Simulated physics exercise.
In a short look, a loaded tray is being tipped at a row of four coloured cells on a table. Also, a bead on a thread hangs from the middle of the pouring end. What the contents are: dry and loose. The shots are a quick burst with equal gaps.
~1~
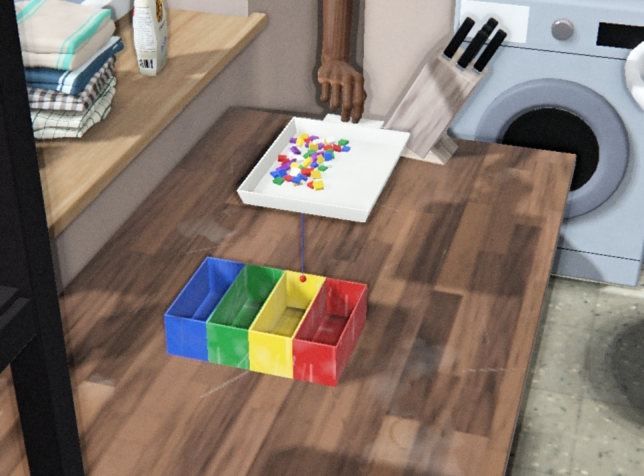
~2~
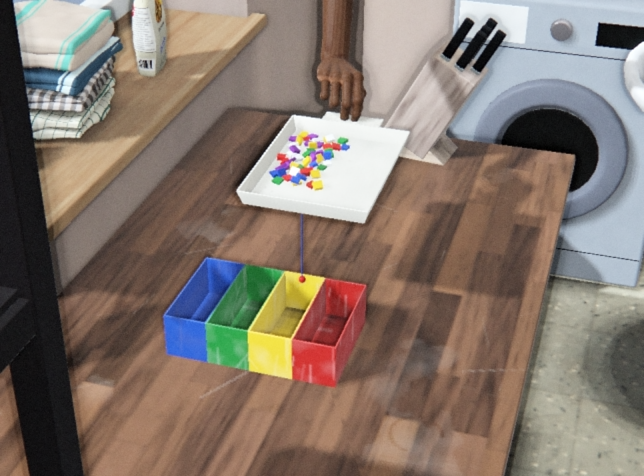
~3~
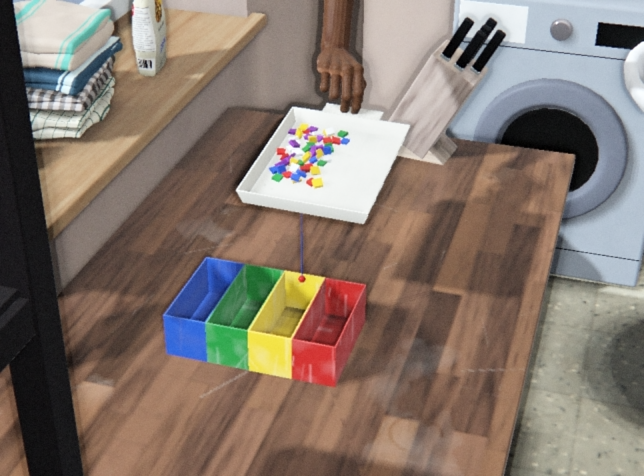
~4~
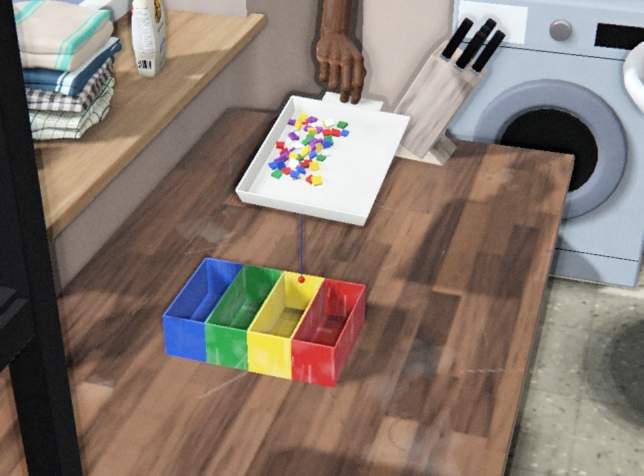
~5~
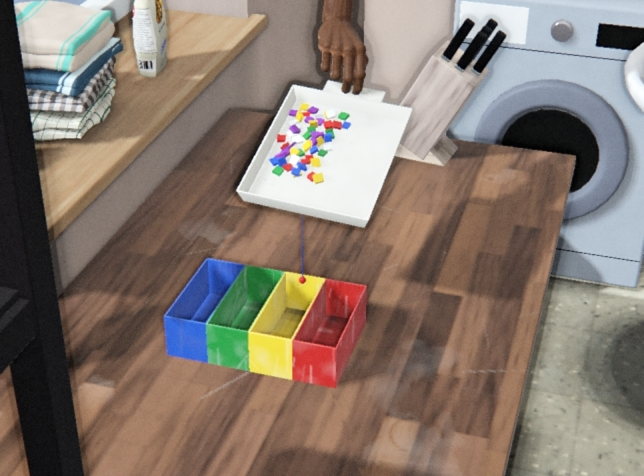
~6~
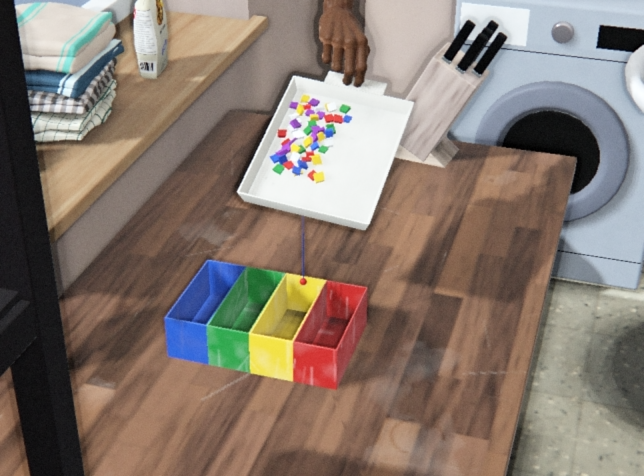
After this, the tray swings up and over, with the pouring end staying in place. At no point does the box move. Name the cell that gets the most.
Red.
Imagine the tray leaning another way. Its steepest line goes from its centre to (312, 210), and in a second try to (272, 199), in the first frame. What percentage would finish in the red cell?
20 % and 0 %, roughly.
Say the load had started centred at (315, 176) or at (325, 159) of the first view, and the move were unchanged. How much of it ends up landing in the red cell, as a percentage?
You'd get about 50 per cent first and about 60 per cent second.
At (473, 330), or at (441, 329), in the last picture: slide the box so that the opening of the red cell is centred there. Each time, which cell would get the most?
In the first try it is the blue cell, in the second it is green.
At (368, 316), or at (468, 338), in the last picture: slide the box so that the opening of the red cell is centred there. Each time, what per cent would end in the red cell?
Close to 40 in a hundred first, close to 0 in a hundred second.
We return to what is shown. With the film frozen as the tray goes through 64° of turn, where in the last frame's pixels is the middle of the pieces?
The load's middle is around (322, 213).
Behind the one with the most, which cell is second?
Second best is the yellow cell.
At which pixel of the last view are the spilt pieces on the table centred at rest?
Close to (372, 362).
Just after the last frame, tray tipped steeply; almost all on the tray; about a tenth falling or outside the box.
A moment on, tray tipped past a quarter turn; roughly half on the tray; roughly a quarter in the red cell; about a tenth in the yellow cell; roughly a quarter falling or outside the box.
Further on, tray tipped past a quarter turn; roughly two thirds in the red cell; roughly a quarter in the yellow cell; roughly a quarter falling or outside the box.
When it is over, tray tipped past a quarter turn; roughly two thirds in the red cell; roughly a quarter in the yellow cell; not one in the green cell; not one in the blue cell; roughly a quarter outside the box.
